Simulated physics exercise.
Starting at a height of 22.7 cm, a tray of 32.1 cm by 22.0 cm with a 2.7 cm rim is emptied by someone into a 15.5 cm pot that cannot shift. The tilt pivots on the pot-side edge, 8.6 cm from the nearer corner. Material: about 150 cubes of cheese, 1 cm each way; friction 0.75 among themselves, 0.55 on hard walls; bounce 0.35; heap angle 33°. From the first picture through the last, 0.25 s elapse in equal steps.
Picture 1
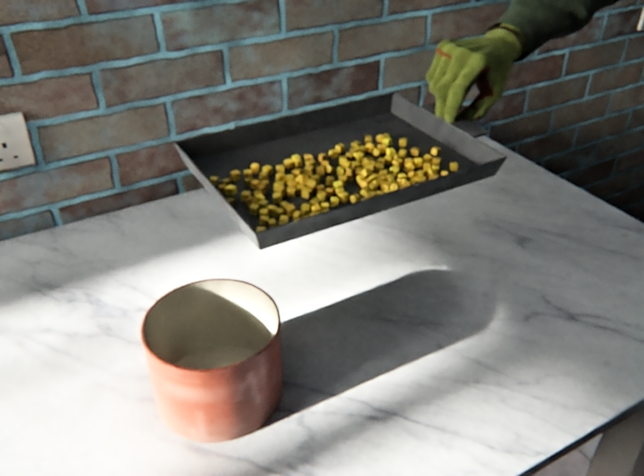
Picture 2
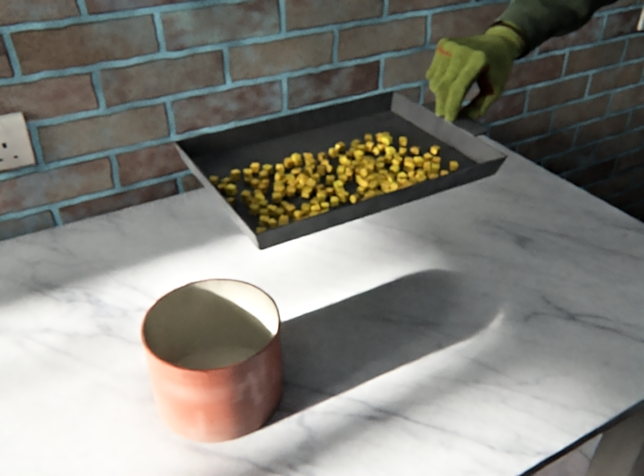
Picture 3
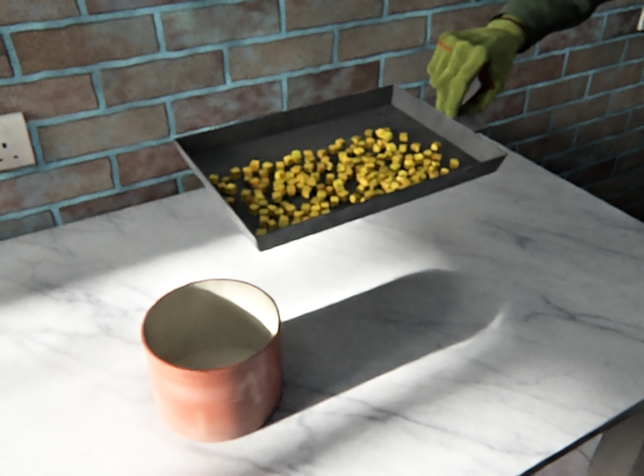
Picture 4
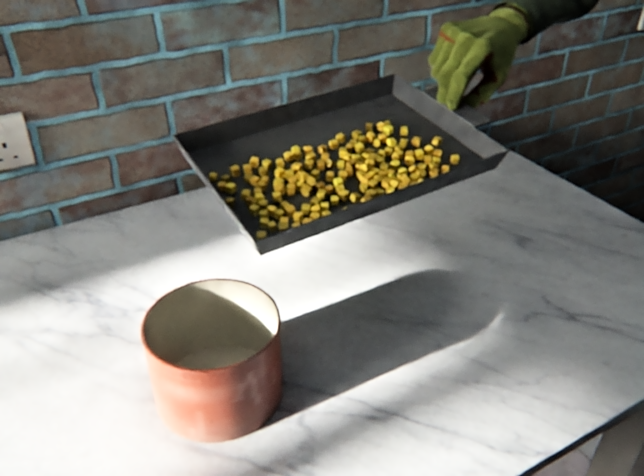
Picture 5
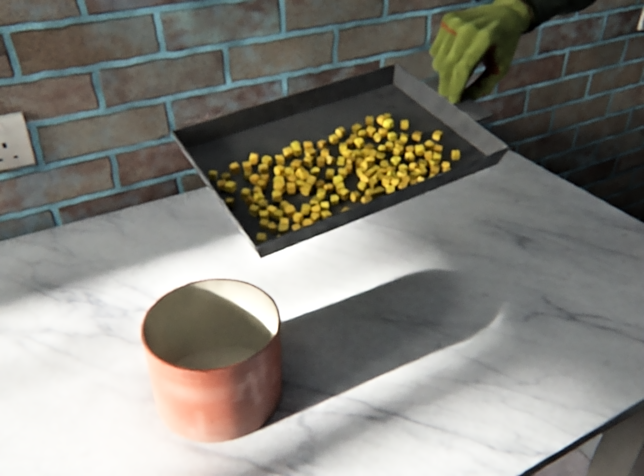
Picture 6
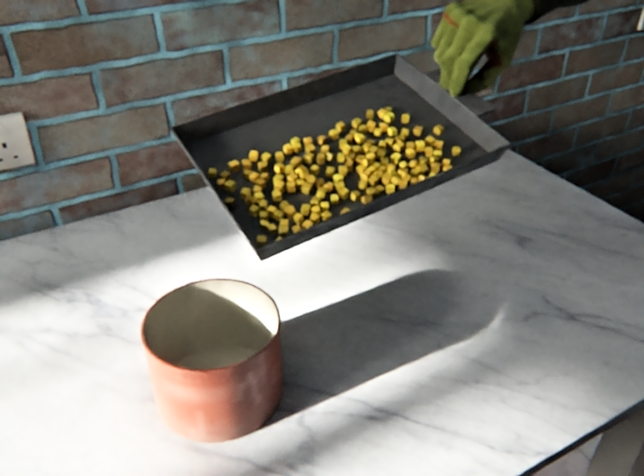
A dark, shallow tray scattered with small yellow cubes is held in the air by a green-gloved hand at its far right corner, above a white marble counter seen from slightly above. A copper-coloured pot stands at the lower left, before a brick wall with blue-grey mortar and a socket. The hand slowly raises the tray's far side, tilting it gently toward the viewer, while the cubes barely shift and the camera stays still.
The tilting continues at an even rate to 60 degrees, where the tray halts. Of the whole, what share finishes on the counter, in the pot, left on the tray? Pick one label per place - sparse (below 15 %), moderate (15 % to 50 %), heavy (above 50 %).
Counter: Sparse; pot: Sparse; tray: Heavy.
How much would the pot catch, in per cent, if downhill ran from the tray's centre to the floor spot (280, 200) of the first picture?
Near 15 percent, give or take.
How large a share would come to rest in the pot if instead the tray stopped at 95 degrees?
It would be near 45 per cent.
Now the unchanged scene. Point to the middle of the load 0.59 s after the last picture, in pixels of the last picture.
Estimated load position: Around (331, 199).
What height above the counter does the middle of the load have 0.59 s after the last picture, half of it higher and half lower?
Some 24 cm above the counter.
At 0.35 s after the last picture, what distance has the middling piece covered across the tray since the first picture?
It has moved some 1 cm from its start.
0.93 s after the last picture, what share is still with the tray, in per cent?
Around 95 percent.
Then, 0.35 s after the last picture, tilt 36 degrees; the tray holds 100 %, the pot 0 %.
Then, 0.59 s after the last picture, tilt 51 degrees; the tray holds 100 %, the pot 0 %.
Then, 0.93 s after the last picture, tilt 60 degrees; the tray holds 95 %, the pot 0 %.
In the end, counter 5 %, pot 5 %, tray 95 %.
